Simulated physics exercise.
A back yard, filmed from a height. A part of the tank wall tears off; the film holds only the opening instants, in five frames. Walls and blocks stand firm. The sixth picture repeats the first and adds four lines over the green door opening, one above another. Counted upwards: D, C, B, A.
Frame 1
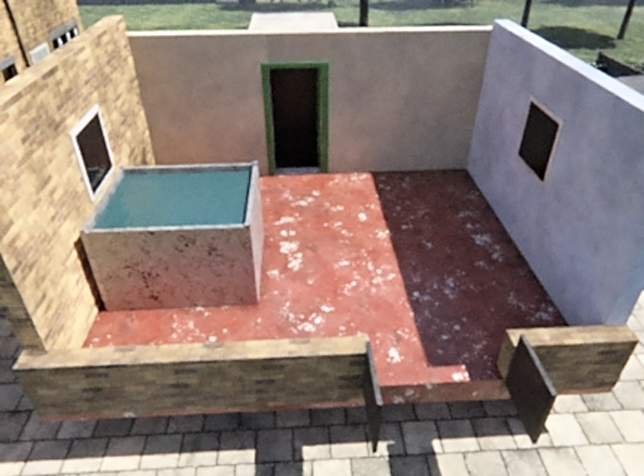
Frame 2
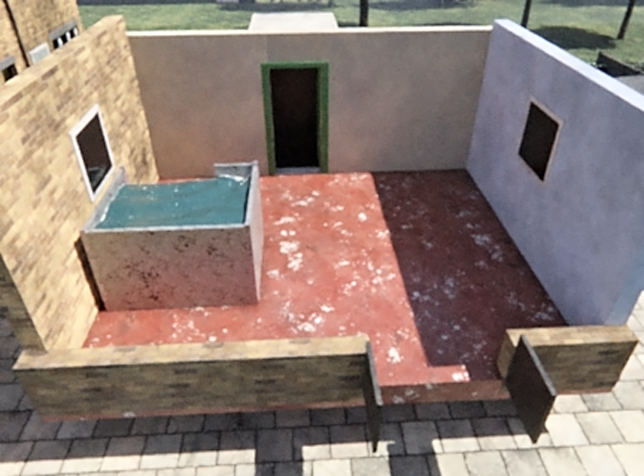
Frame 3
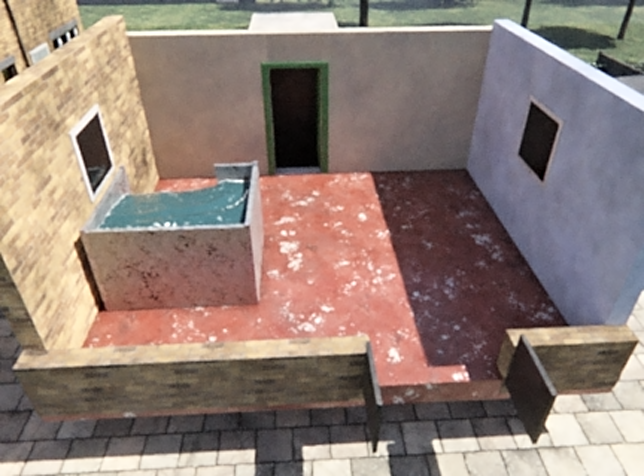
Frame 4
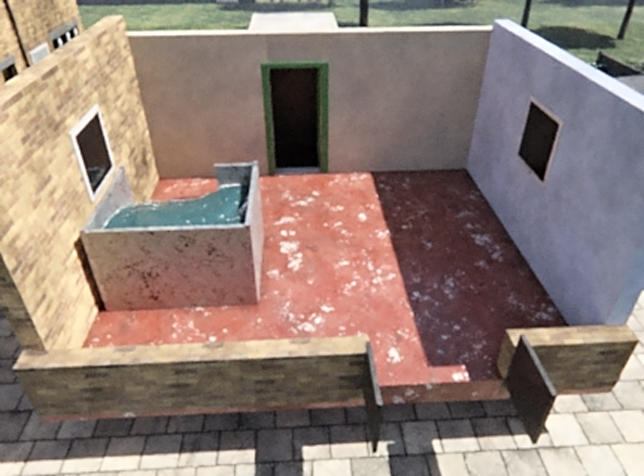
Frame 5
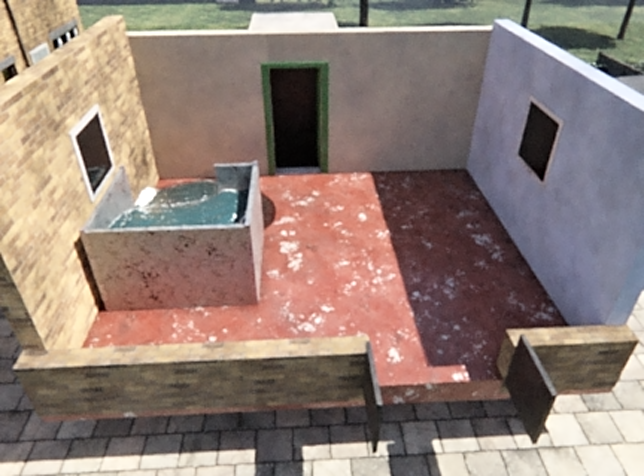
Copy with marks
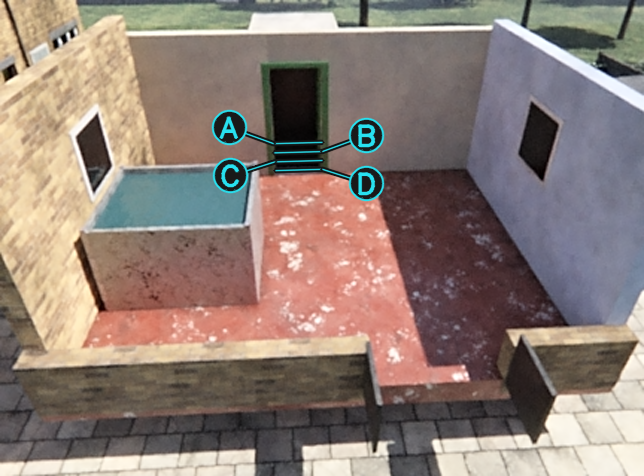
Water sinking and sloshing in a raised tank in a walled yard, then a dark wet patch emerging beside it on the red floor.
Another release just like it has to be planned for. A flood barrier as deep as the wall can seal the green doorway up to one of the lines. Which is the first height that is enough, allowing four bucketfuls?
Line C just does it.
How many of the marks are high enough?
Three of them.
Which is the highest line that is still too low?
Line D.
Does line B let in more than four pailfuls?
No.
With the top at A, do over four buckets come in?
No.
On the marked copy, A at (298, 143); B at (298, 152); C at (298, 161); D at (299, 169); from the bottom up D, C, B, A.
With A, nothing gets over.
With B, nothing gets over.
With C, a splash gets over, under a bucket.
With D, about 9 bucketfuls get in.
